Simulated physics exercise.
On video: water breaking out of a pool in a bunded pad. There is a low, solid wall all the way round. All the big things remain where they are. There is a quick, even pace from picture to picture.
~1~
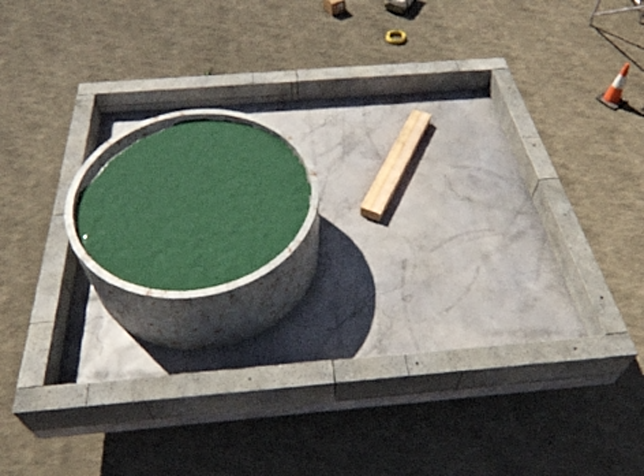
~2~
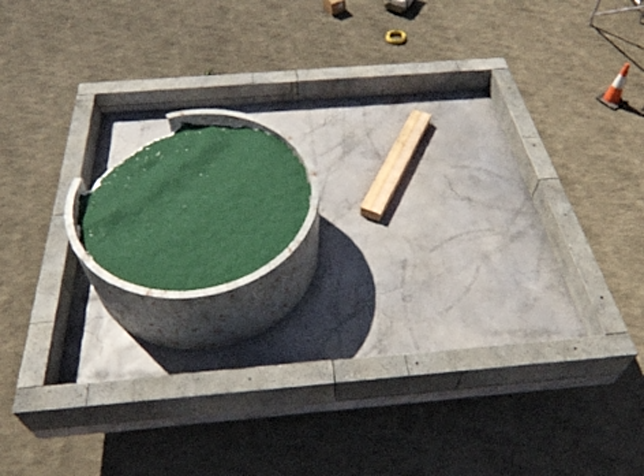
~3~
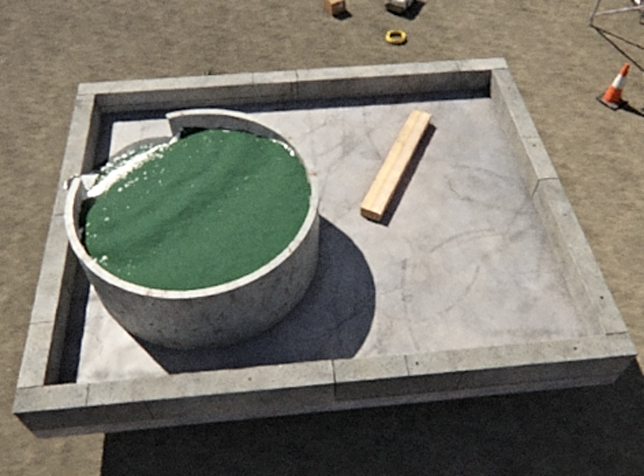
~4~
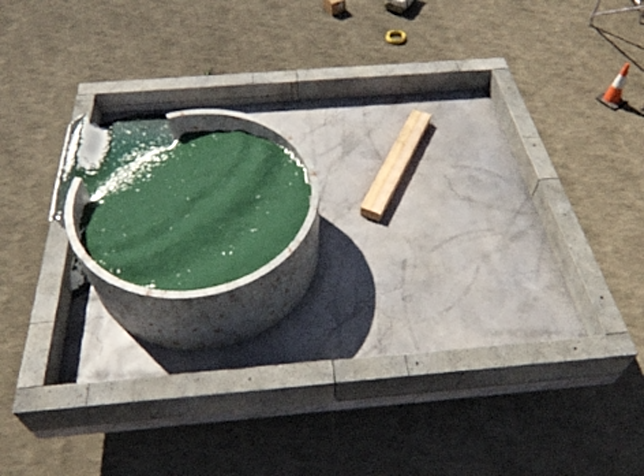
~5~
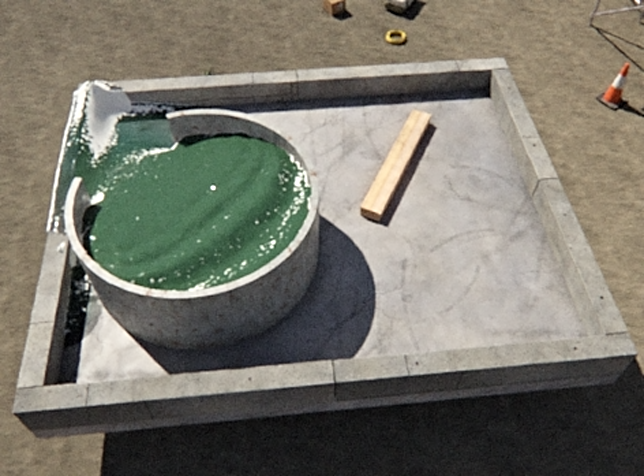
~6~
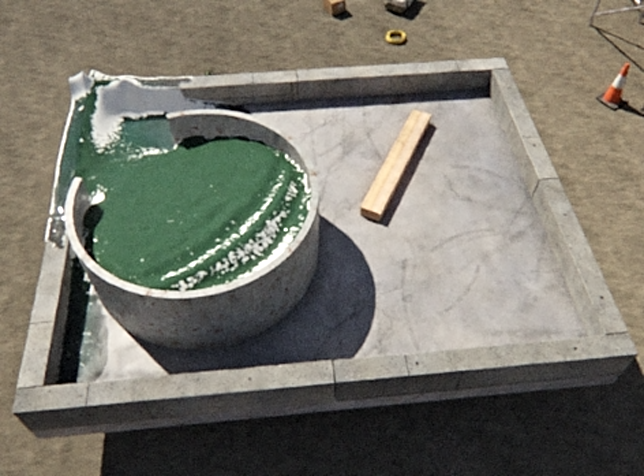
A round concrete pool of dark green water stands at the left of a square, low-walled concrete pad on brown dirt, seen from high above by a still camera. A pale timber beam lies right of the pool, with an orange cone and a yellow ring beyond the wall. The pool's far-left rim opens, and green water pours out, foaming white against the corner and spreading along both walls.
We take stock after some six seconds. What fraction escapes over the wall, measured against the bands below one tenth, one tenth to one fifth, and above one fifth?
Escaping water tops a fifth.
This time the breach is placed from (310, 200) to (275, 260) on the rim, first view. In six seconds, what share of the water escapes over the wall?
My estimate is 10 percent.
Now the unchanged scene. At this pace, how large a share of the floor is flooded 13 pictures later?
About 60 percent.
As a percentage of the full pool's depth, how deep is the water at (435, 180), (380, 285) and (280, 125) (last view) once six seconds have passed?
Roughly 10 per cent, 10 per cent and 10 per cent.
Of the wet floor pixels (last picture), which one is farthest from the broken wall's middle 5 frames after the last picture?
Near (351, 99).
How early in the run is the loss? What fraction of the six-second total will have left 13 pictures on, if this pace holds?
I make it 85 per cent.
A moment on, water covers 20 % of the floor; the low wall has let 5 % over.
Next, water covers 25 % of the floor; the low wall has let 10 % over.
Then, water covers 55 % of the floor; the low wall has let 22 % over.
Later, water covers 75 % of the floor; the low wall has let 25 % over.
In the end, water covers 80 % of the floor; the low wall has let 25 % over.
